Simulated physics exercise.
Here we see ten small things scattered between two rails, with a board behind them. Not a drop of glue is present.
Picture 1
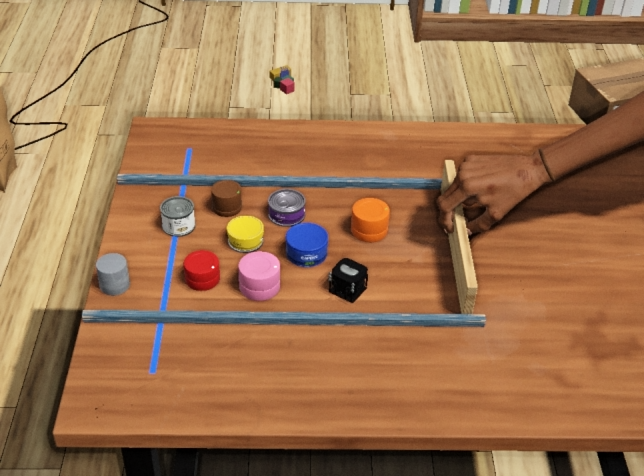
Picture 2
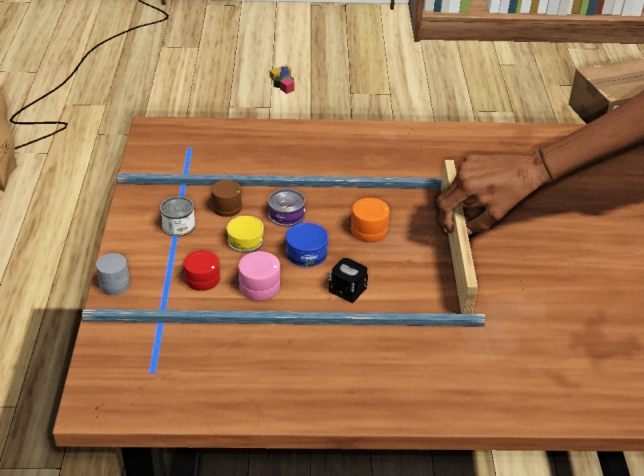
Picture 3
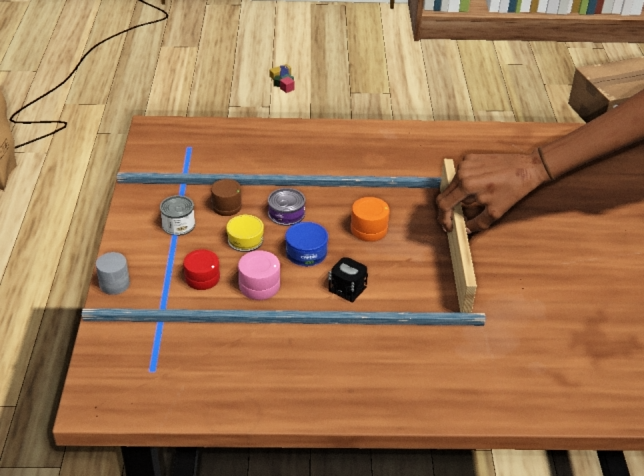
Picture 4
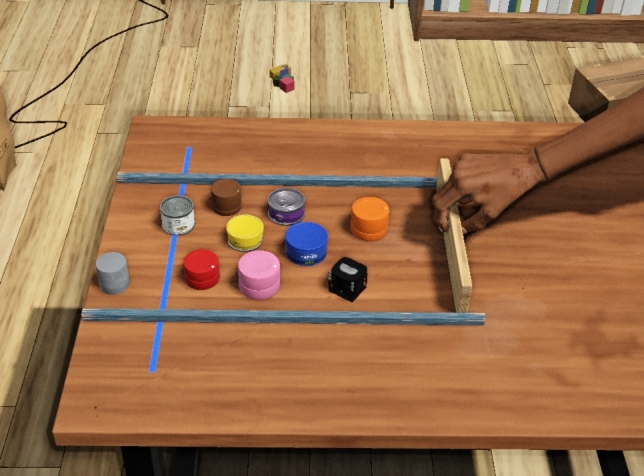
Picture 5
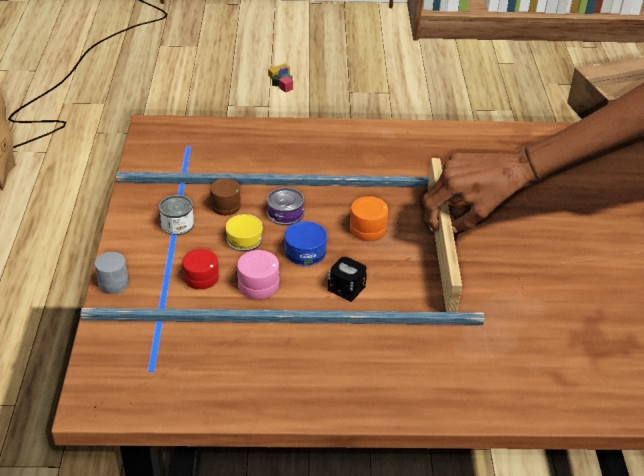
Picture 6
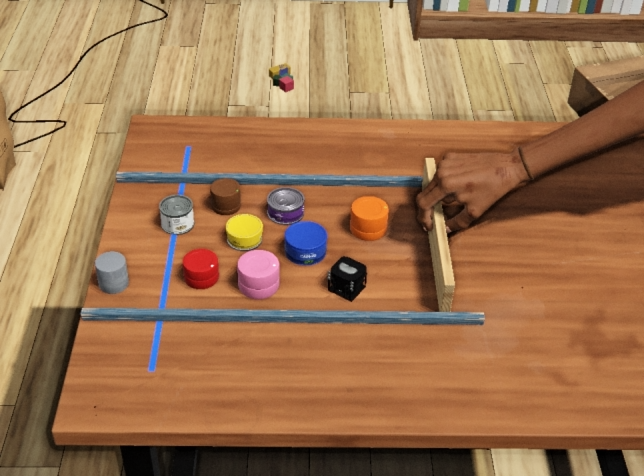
We see a hand holding a wooden board upright between two rails on a table, behind ten small, variously coloured objects near a blue tape line. The hand slides the board slightly left, while the objects stay practically still.
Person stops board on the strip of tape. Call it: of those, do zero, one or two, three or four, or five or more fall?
One or two fall.
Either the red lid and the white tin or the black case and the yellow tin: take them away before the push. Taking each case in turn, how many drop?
I'd say 1 the first time and 0 the second time.
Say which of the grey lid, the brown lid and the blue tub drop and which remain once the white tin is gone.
Grey lid down; brown lid still up; blue tub still up.
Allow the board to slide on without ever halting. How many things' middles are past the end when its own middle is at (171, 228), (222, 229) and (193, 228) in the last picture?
1, 0 and 0.
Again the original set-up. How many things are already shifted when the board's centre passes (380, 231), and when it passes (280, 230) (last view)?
The counts are 1 and 7.
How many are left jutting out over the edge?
You'd get 1.
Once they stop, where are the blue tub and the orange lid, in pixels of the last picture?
In the last picture the blue tub sits at (147, 257) while the orange lid sits at (157, 215).
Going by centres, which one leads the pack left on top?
That's the red lid.
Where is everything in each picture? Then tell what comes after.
The first picture shows grey lid (113, 275); white tin (178, 217); red lid (202, 270); board (457, 234); tape (174, 246).
The second picture shows white tin (178, 216); purple pot (287, 208).
The third picture shows red lid (202, 270); pink lid (259, 275).
The fourth picture shows grey lid (113, 273); black case (348, 279).
The fifth picture shows white tin (177, 215); blue tub (306, 244).
The sixth picture shows grey lid (112, 273); white tin (177, 215); red lid (201, 269); board (437, 232); tape (173, 244).
Soon after, none off yet; grey lid at rest near (112, 273); white tin at rest near (177, 215); red lid at rest near (201, 269).
Then, none off yet; grey lid at rest near (112, 273); white tin at rest near (177, 215); red lid at rest near (197, 268).
Further on, none off yet; grey lid at rest near (112, 273); white tin moved about its own width near (157, 213); red lid moved well along near (137, 259).
By the end, the number that fall off is one or two; fallen, grey lid.
